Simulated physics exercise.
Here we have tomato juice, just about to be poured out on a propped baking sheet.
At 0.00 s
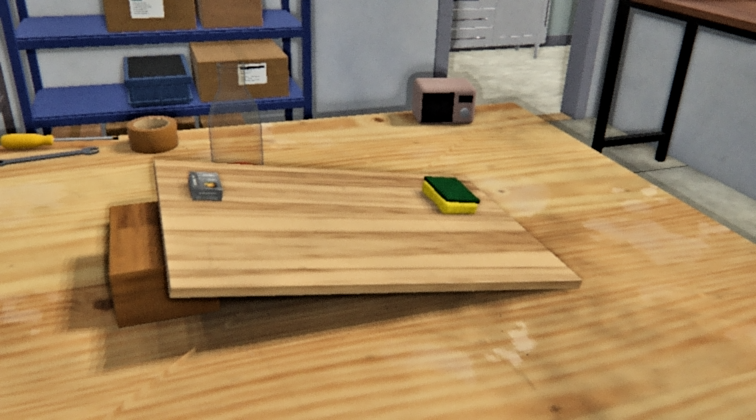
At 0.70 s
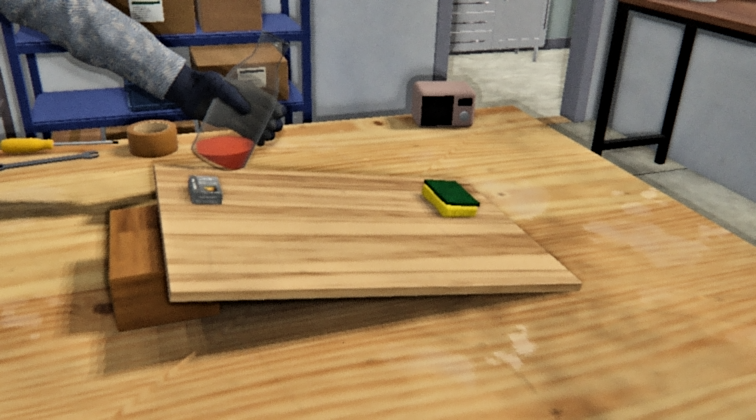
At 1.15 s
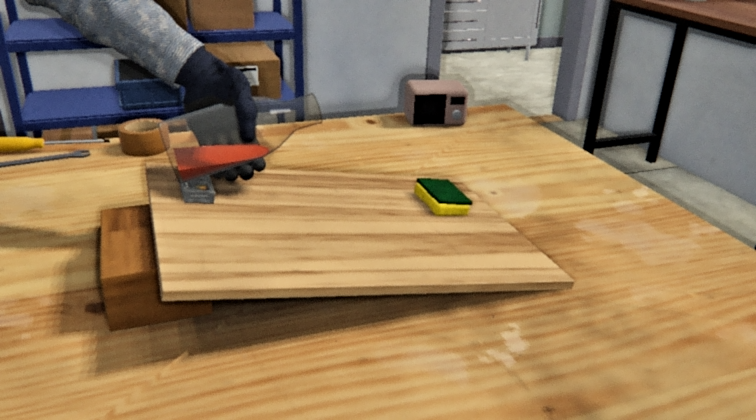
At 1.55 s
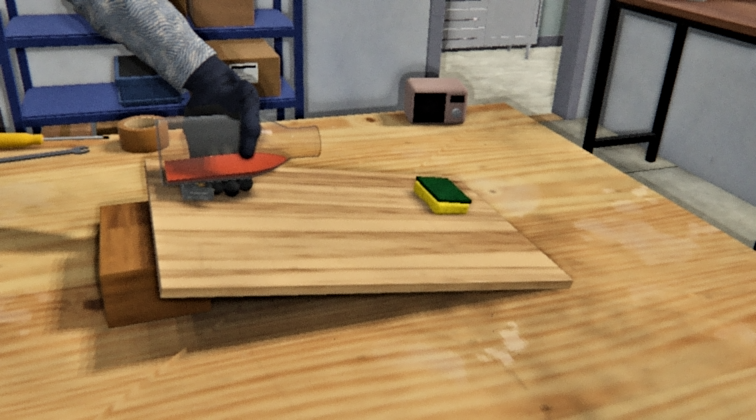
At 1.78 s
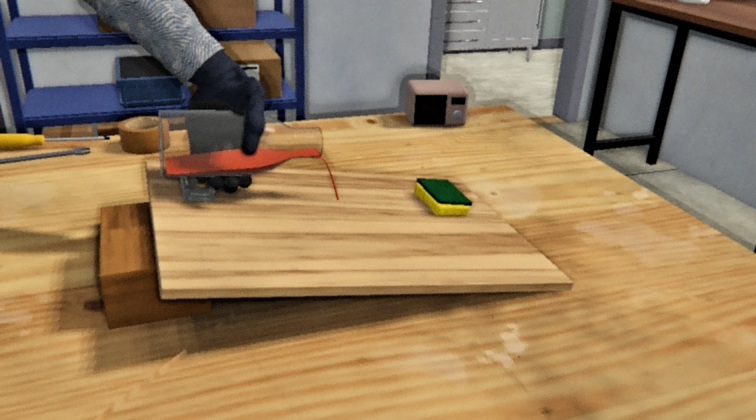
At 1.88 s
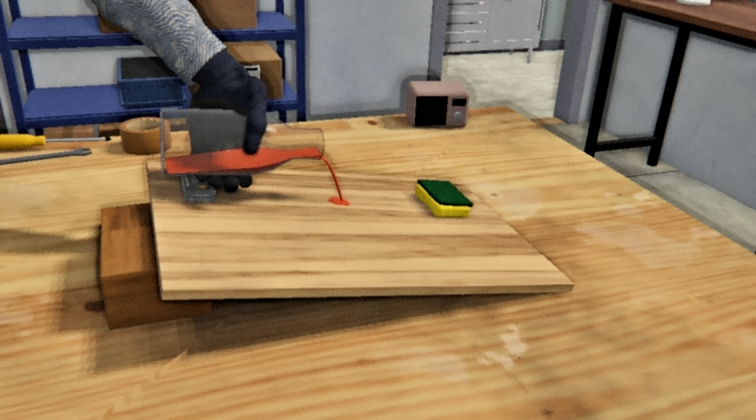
A gloved hand lifted a clear bottle of red liquid over a sloping wooden board and tipped it sideways until a thin stream ran out and landed left of a green and yellow sponge.
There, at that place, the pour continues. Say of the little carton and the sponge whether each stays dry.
On the left the little carton escapes, on the right the sponge is reached.
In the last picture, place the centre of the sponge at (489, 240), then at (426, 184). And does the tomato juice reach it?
Where first placed it is not touched, where next placed it is touched.
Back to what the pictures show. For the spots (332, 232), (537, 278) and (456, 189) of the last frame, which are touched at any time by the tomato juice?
The first point ends up free of the spill, the second free of the spill, the third under the spill.
Around 2.6 s, it runs down to the right; the little carton is still dry; the sponge is wet along its edge.
Around 3.7 s, it runs down to the right and off the end; the little carton is still dry; the sponge is wet along its edge.
Around 7.1 s, it runs down to the right and off the end; the little carton is still dry; the sponge is wet along its edge.
